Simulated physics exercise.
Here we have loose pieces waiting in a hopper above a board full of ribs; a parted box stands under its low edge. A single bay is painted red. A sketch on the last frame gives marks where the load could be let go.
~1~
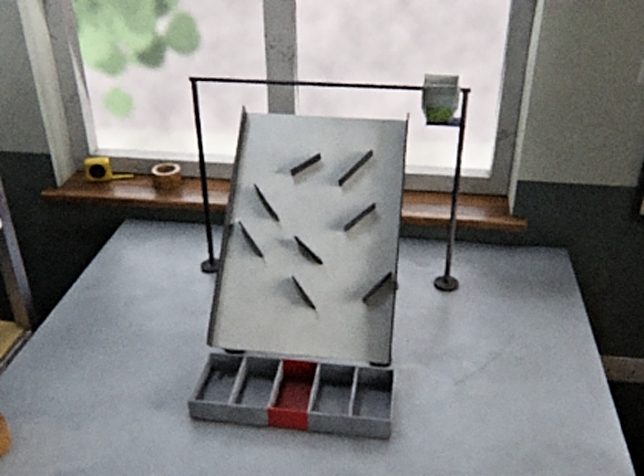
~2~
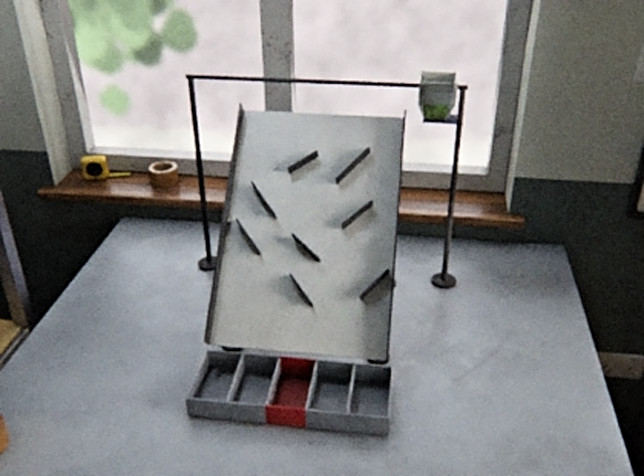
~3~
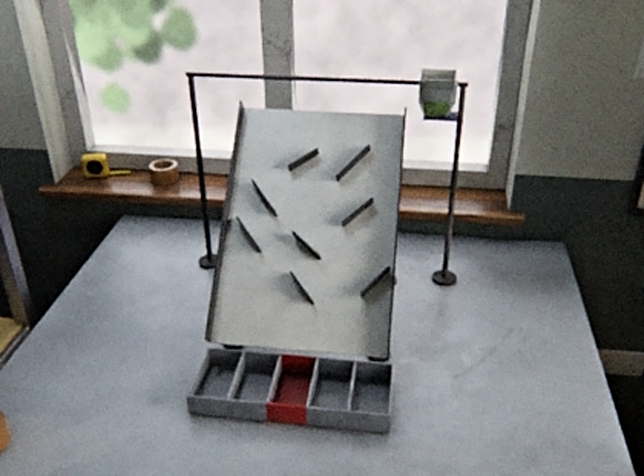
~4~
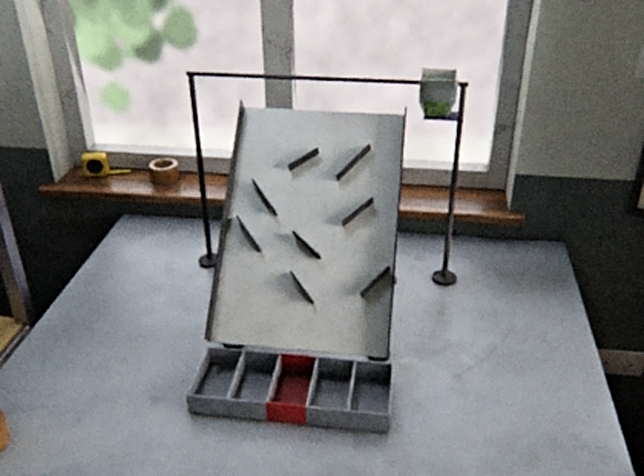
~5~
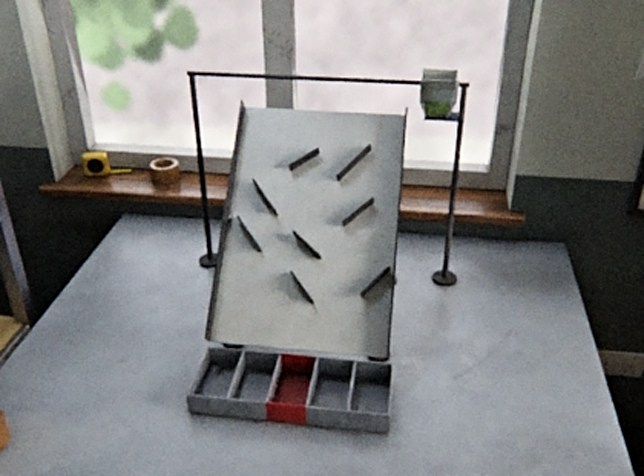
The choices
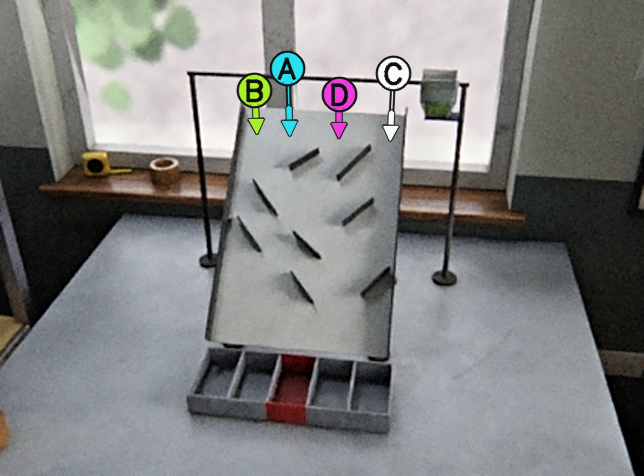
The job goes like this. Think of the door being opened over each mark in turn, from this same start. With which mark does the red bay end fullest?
Best: C.
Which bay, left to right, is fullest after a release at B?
The first.
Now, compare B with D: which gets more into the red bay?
That is mark B.
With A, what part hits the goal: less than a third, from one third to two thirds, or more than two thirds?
Mark A gives less than a third.
On the marked copy, mark A meets the board at (289, 130); mark B meets the board at (256, 128); mark C meets the board at (390, 135); mark D meets the board at (338, 132).
With A, a small part in the red bay, most in other bays, a small part outside the box.
With B, a small part in the red bay, most in other bays, a small part outside the box.
With C, about a third in the red bay, about half in other bays, a stray few held on the board, a small part outside the box.
With D, a small part in the red bay, most in other bays, a small part outside the box.
